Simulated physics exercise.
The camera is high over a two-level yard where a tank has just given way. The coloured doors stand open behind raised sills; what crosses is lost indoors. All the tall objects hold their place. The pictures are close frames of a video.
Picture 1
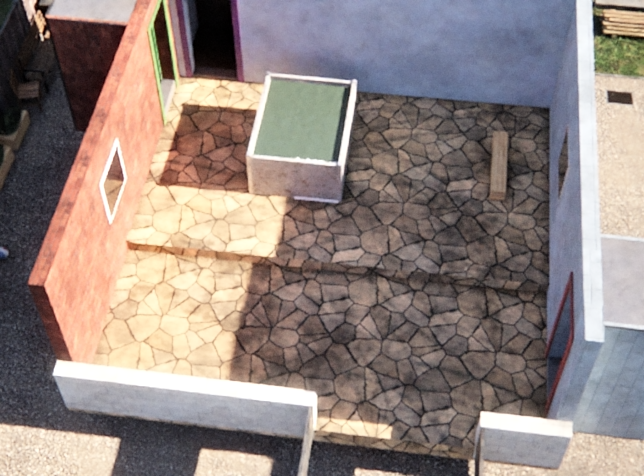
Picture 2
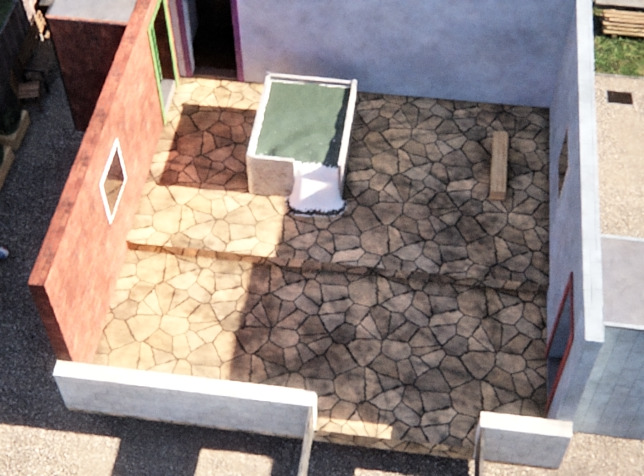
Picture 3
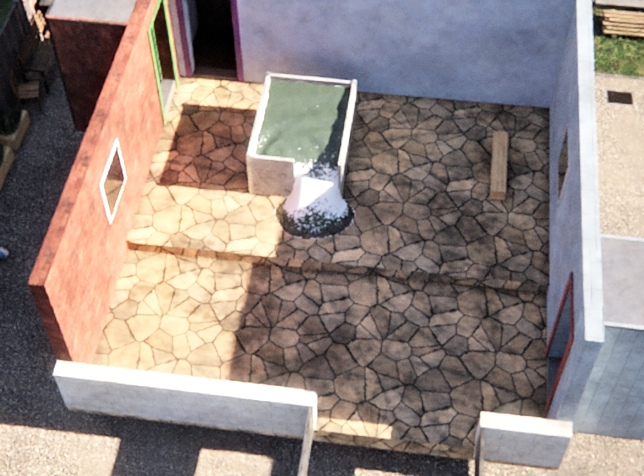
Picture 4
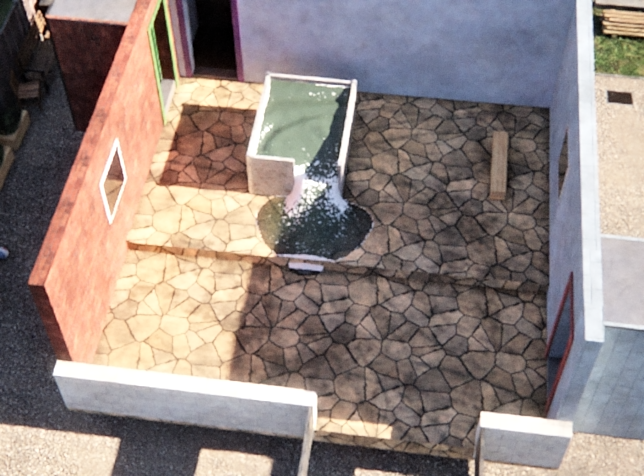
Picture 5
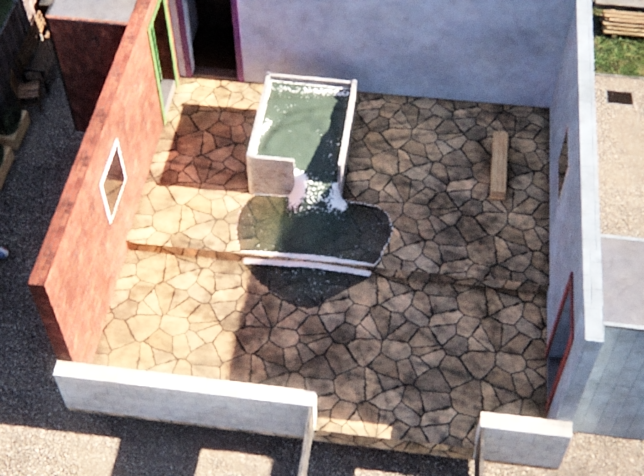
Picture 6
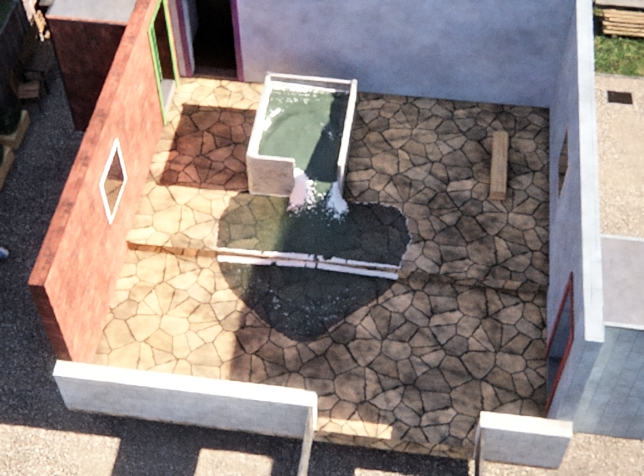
Walled stone-paved yard seen from above, with water pouring from a gap in a pale tank, spreading and spilling over a low step.
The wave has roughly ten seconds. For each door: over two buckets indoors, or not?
One by one: The red door stays under that; the green door stays under that; the purple door stays under that.
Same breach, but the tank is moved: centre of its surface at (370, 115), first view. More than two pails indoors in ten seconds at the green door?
In short: The green one lets less in.
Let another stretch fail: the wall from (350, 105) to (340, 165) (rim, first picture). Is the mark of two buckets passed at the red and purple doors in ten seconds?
Red takes more, purple takes less.
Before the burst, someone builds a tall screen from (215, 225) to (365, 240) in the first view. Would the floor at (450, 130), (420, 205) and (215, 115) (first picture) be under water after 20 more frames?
In turn: Wet, flooded, awash.
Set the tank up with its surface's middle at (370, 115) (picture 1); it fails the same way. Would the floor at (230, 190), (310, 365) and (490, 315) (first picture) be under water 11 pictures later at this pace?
One after the other: Free of water, wet, wet.
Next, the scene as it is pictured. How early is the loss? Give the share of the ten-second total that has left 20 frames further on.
I make it 40 per cent.
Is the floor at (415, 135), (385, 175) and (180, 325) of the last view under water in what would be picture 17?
As listed: Free of water, not flooded, under water.
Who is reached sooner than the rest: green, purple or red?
First comes the red door.
A moment on, water covers 35 % of the floor; the red door not reached, the green door not reached, the purple door not reached.
Next, water covers 50 % of the floor; the red door not reached, the green door not reached, the purple door not reached.
Then, water covers 50 % of the floor; the red door wet at the sill, nothing in, the green door not reached, the purple door not reached.
Later, water covers 50 % of the floor; the red door under two buckets in, the green door not reached, the purple door not reached.
In the end, water covers 50 % of the floor; the red door under two buckets in, the green door not reached, the purple door not reached.
